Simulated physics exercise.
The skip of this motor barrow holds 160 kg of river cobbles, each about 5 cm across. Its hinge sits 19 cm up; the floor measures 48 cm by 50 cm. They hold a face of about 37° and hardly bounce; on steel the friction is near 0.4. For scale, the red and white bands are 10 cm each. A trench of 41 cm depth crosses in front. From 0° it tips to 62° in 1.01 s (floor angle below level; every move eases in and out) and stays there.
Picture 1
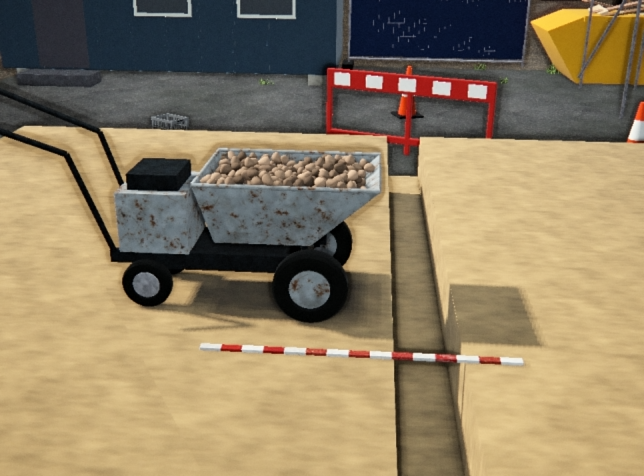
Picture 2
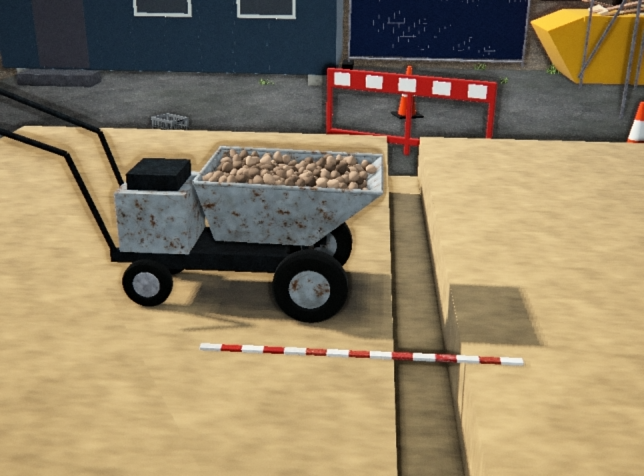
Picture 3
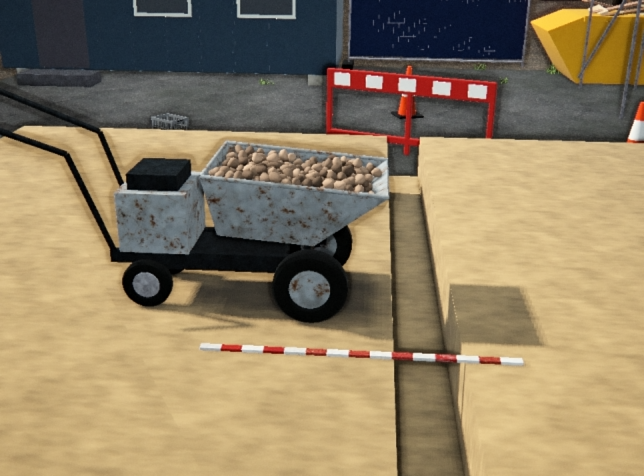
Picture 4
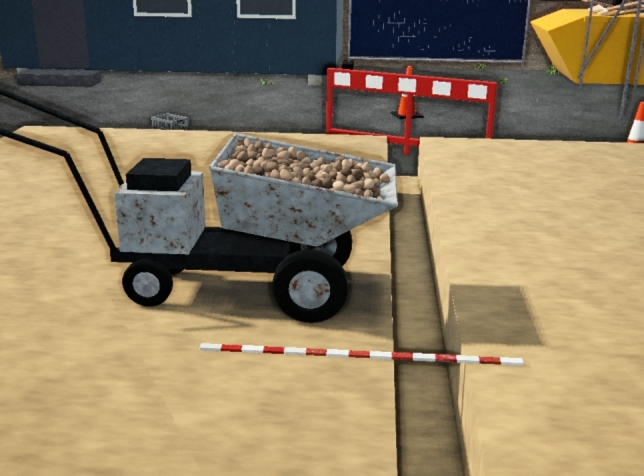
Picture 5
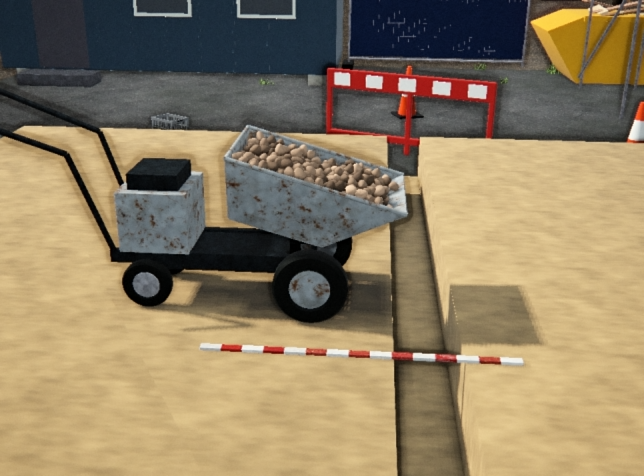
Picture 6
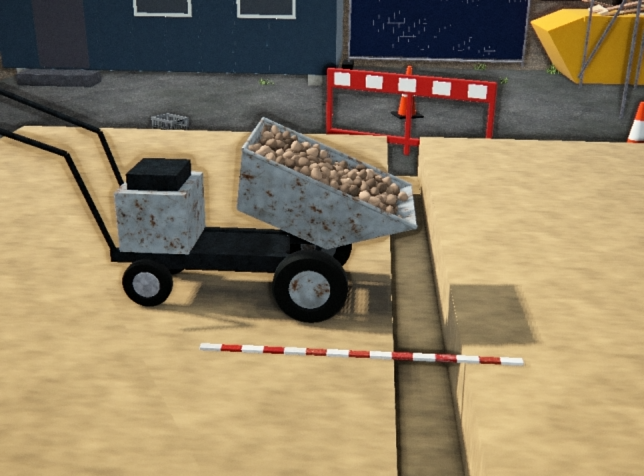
The video shows a motor barrow with a rusty grey skip full of brown cobbles standing beside a narrow trench, its wheels still, as the skip slowly tilts forward to the right, its rear rising and its lip lowering.
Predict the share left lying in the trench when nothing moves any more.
Some 52 per cent of it.
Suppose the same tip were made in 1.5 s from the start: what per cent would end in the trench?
In that case some 55 per cent.
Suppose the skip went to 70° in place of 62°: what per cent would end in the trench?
In that case some 55 per cent.
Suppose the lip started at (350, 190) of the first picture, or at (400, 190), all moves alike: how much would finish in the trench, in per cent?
Near 85 per cent from the first place, 15 from the second.
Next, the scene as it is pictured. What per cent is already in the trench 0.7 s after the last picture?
Some 10 per cent.
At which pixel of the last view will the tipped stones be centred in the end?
Around (446, 335).
Then, 0.3 s after the last picture the floor is at 53°, 100 % in the skip; the foremost stones are at (435, 258).
Then, 0.7 s after the last picture the floor is at 62°, 72 % in the skip, 10 % in the trench, 18 % past the trench; the foremost stones are at (508, 303).
Then, 1.0 s after the last picture the floor is at 62°, 34 % in the skip, 20 % in the trench, 46 % past the trench; the foremost stones are at (605, 304).
Then, 3.0 s after the last picture the floor is at 62°, 0 % in the skip, 52 % in the trench, 48 % past the trench; the foremost stones are past the picture's edge.
